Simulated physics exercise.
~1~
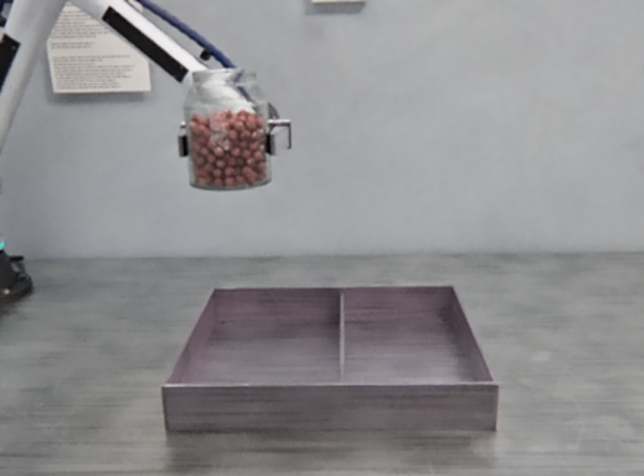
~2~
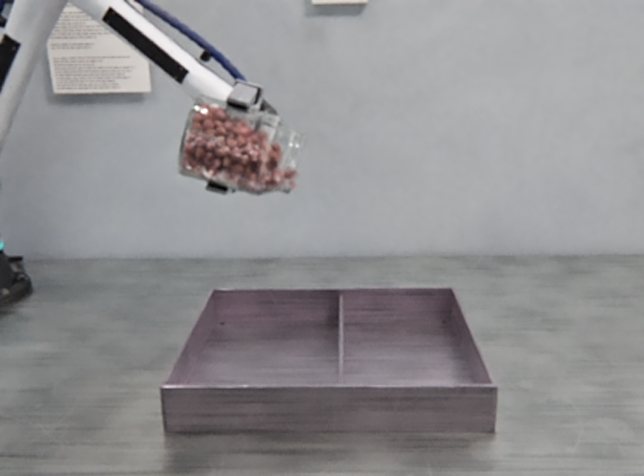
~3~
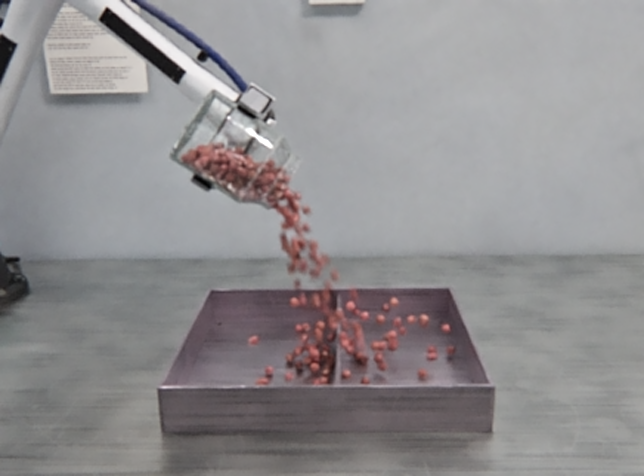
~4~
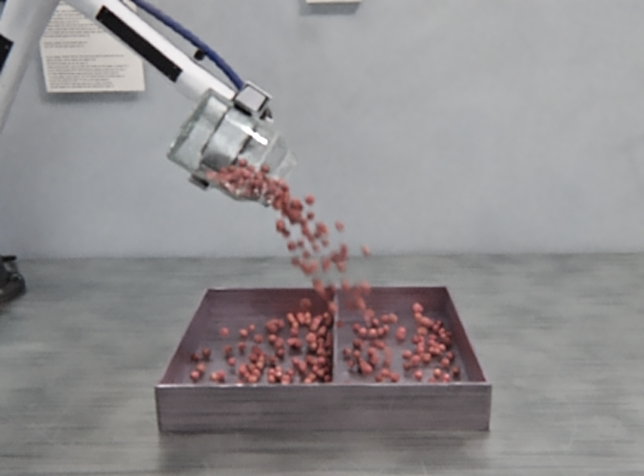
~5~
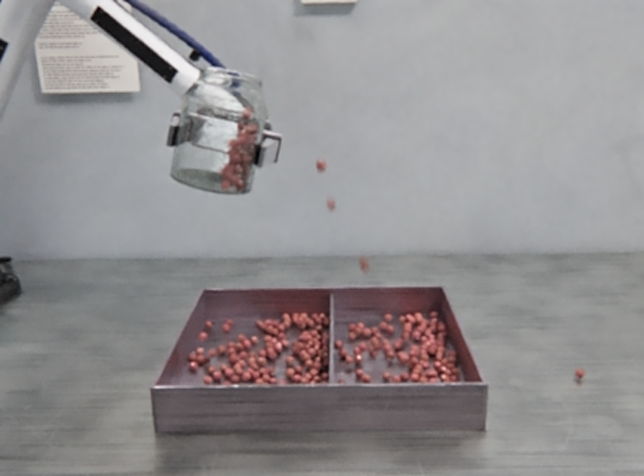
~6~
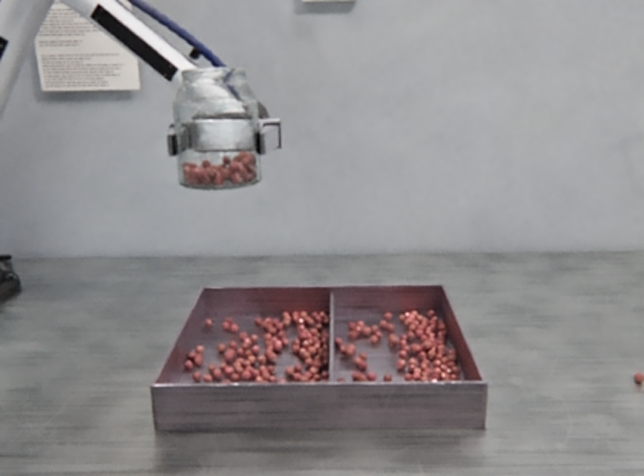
A robot arm tipped a glass jar of small reddish beads over to the right, pouring them into both halves of a divided tray, then turned it upright with some beads still inside, while one stray bead rolled away across the table.
